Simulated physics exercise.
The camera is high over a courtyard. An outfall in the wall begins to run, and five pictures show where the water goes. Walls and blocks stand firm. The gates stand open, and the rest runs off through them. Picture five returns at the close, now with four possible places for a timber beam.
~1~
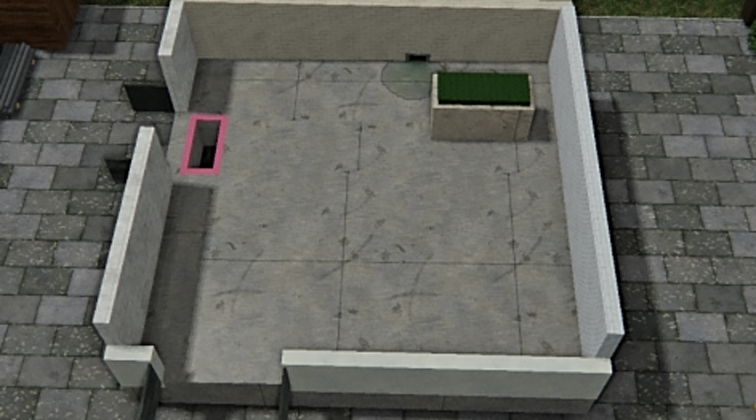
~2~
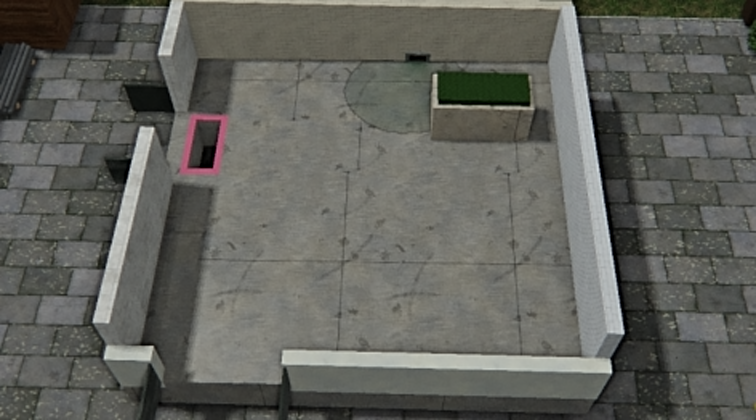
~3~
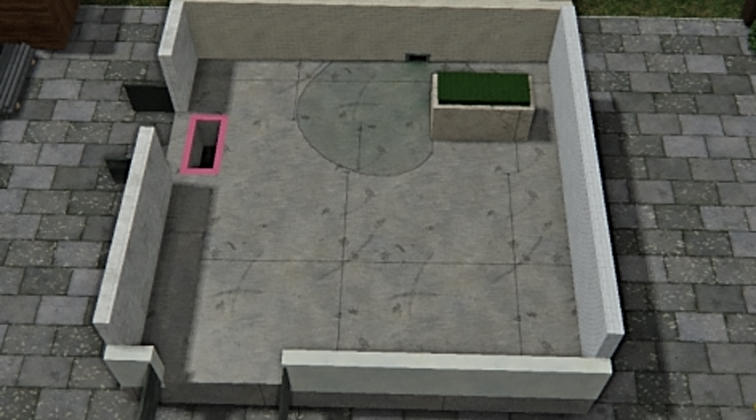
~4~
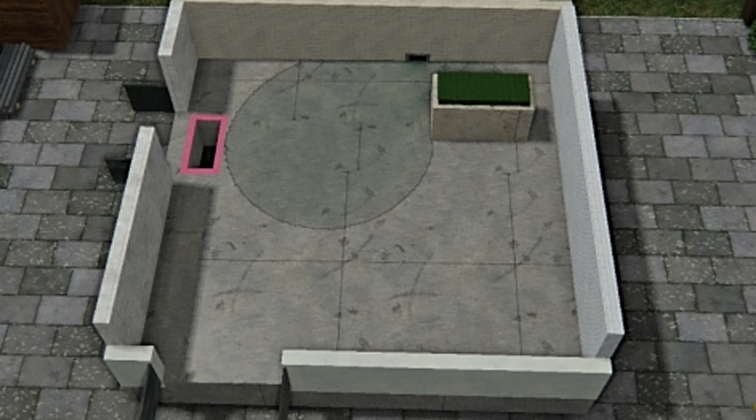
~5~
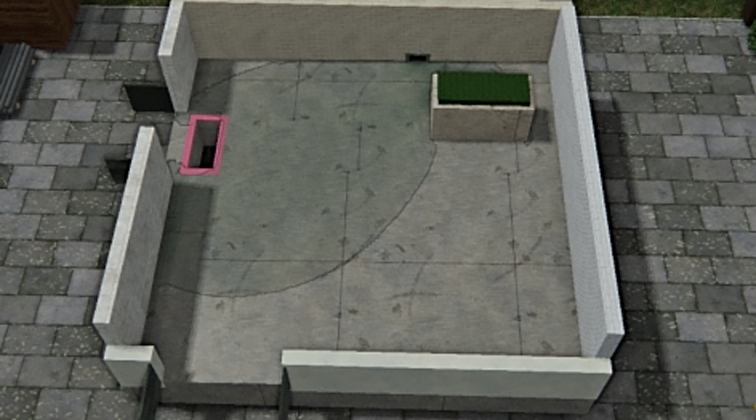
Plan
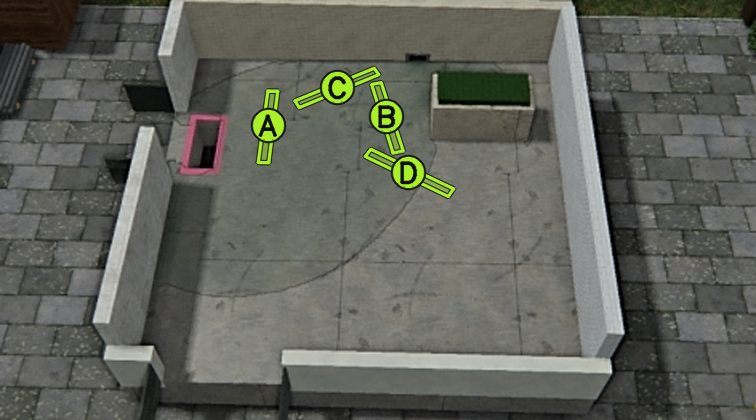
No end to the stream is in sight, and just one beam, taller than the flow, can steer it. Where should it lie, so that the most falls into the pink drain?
D is best.
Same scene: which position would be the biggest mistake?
That would be A.
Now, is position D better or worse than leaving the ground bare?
It is better.
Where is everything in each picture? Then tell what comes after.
The first picture shows outfall at (418, 57); pink drain at (204, 144); open gate at (226, 369); open gate at (180, 146); front seen at (403, 93), 2 % of the ground wet; pink drain still dry.
The second picture shows front seen at (357, 113), 7 % of the ground wet; pink drain still dry.
The third picture shows front seen at (342, 162), 16 % of the ground wet; pink drain still dry.
The fourth picture shows front seen at (258, 200), 30 % of the ground wet; pink drain still dry.
The fifth picture shows front seen at (160, 270), 44 % of the ground wet; pink drain taking water.
On the marked copy, A from (263, 162) to (272, 91); B from (376, 83) to (398, 151); C from (297, 104) to (376, 71); D from (368, 152) to (450, 192).
With A, about 12 % of the stream goes into the pink drain, about 88 % out by the gates.
With B, about 22 % of the stream goes into the pink drain, about 77 % out by the gates.
With C, about 28 % of the stream goes into the pink drain, about 72 % out by the gates.
With D, about 42 % of the stream goes into the pink drain, about 56 % out by the gates.
